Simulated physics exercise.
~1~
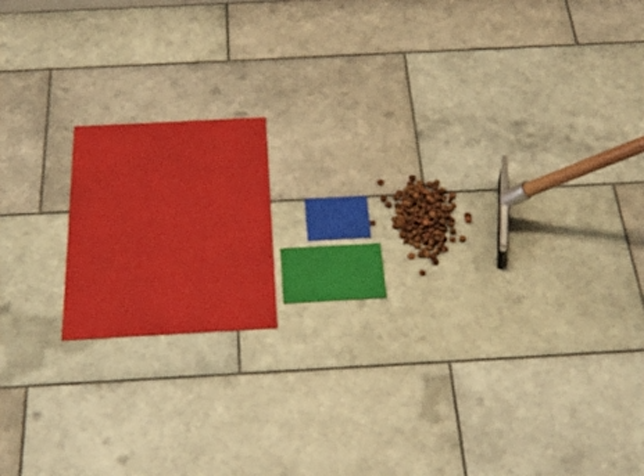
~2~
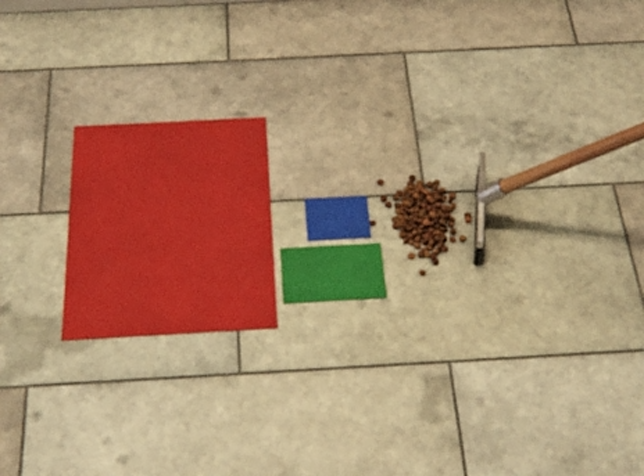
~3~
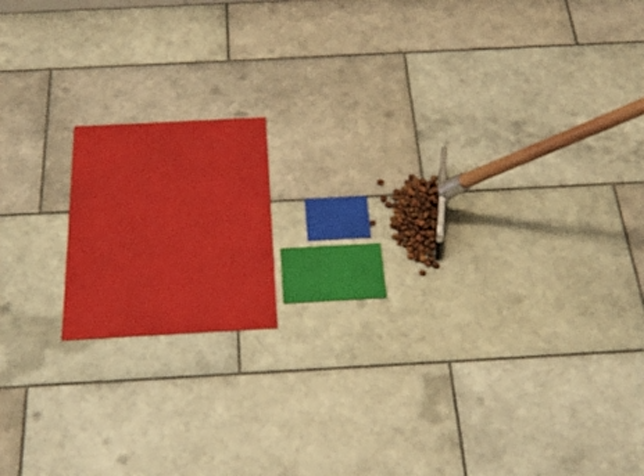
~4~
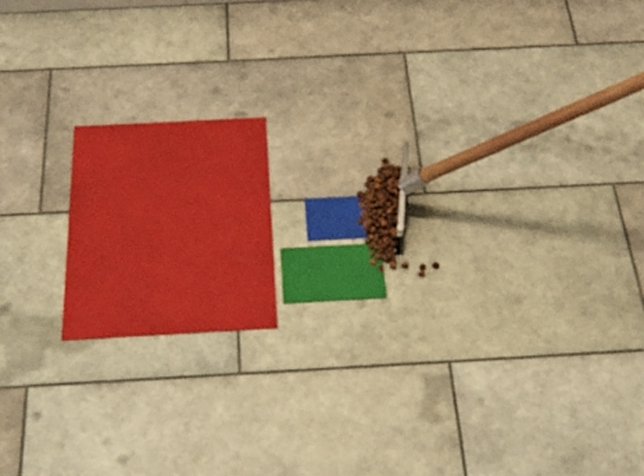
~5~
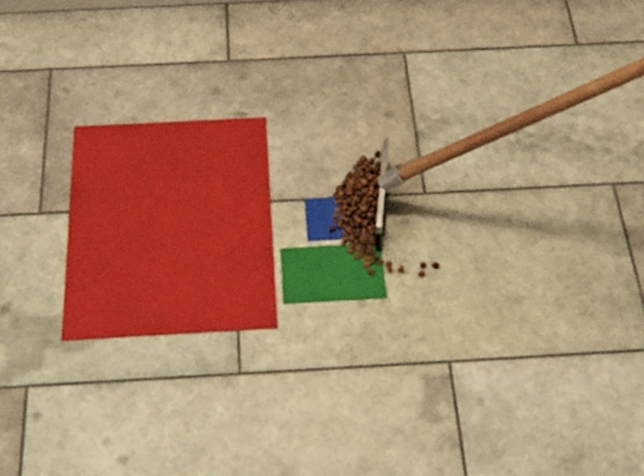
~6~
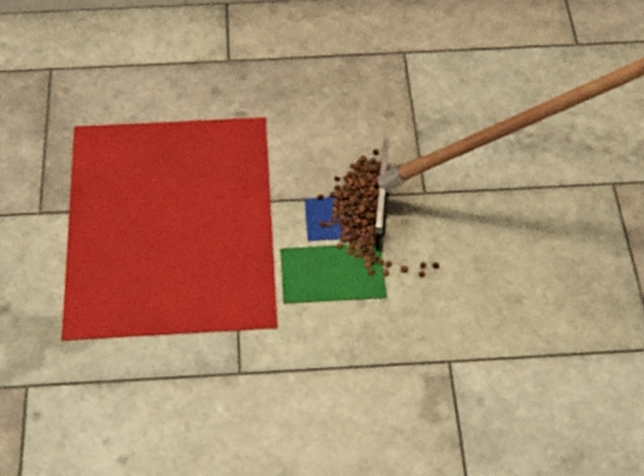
A floor of pale stone tiles is seen from above at a slant by a still camera. A large red sheet lies on the left, with a small blue sheet and a wider green one beside it, and a loose pile of brown kibble sits to their right. A squeegee with a wooden handle slides left, meets the pile and pushes it along. The pieces bunch against the blade and move onto the blue sheet and the green sheet's upper edge, while a few trail behind. The squeegee halts there, leaving the red sheet clear.
